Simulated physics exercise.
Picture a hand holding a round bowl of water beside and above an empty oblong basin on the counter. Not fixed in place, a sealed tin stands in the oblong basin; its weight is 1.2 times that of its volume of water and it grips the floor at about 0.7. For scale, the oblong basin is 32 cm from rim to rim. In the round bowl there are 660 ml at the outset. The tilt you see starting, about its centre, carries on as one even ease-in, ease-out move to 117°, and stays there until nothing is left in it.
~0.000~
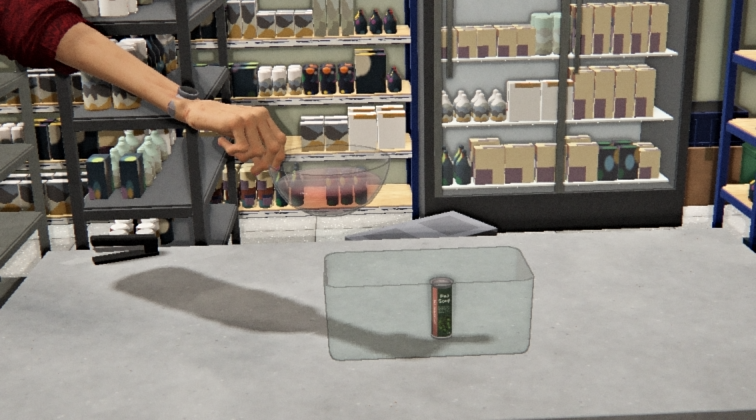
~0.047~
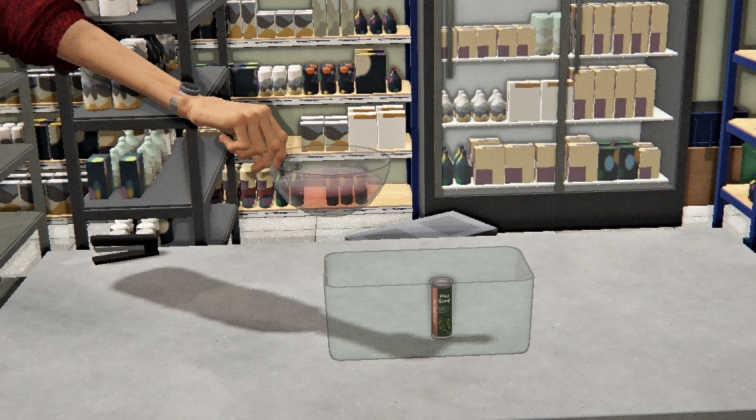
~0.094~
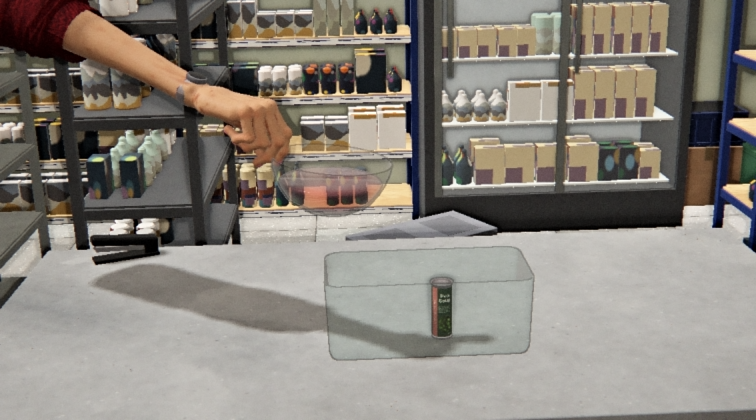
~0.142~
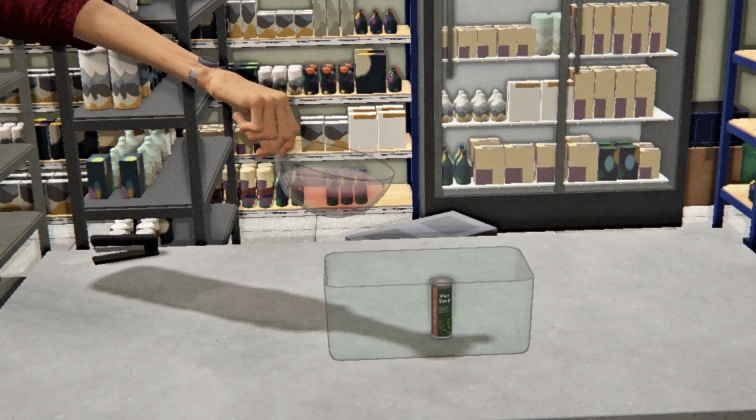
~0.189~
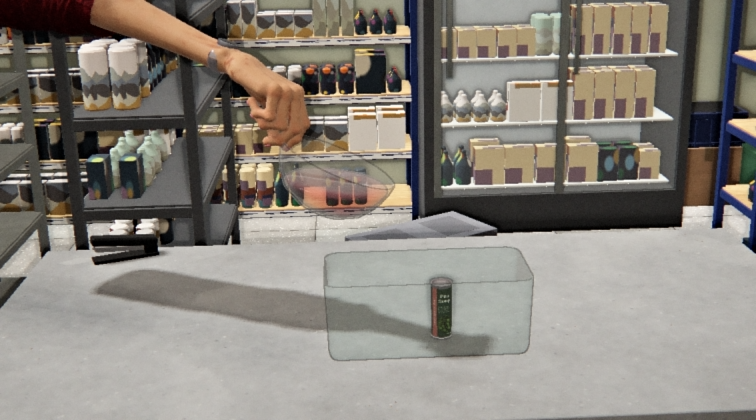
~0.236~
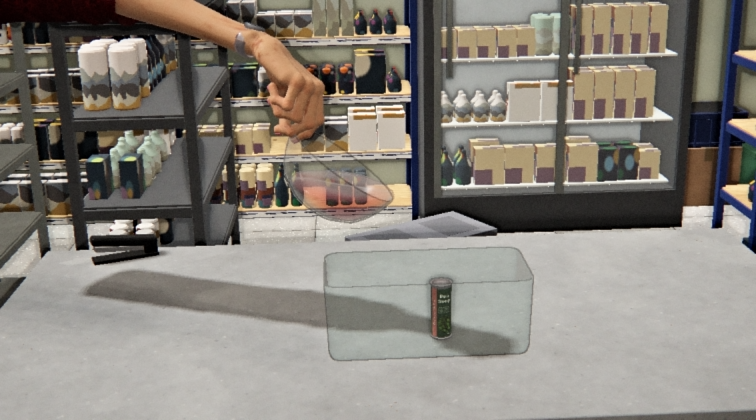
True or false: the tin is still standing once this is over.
False.
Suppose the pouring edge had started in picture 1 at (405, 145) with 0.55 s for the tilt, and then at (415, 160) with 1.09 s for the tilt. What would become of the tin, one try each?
Try 1: Tipped over; try 2: Still standing.
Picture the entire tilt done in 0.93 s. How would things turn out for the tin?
Then the tin does not tip.
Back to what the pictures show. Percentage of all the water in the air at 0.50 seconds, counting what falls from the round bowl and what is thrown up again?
At that moment, about 22 percent.
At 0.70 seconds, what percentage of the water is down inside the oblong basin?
It works out near 96 per cent.
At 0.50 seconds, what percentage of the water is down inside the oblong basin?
74 %, more or less.
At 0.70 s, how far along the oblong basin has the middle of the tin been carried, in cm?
Estimate: Around 4 cm.
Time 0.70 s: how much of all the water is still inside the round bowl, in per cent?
Around 0 in a hundred.
By 0.50 s the tilt is 107° and 3 per cent is still to pour; the tin stands where it began.
By 0.70 s the tilt is 117° and 0 per cent is still to pour; the tin leans 28°.
By 0.90 s the tilt is 117° and 0 per cent is still to pour; the tin lies on its side.
By 1.12 s the tilt is 117° and 0 per cent is still to pour; the tin lies on its side.
At rest the tin lies on its side.
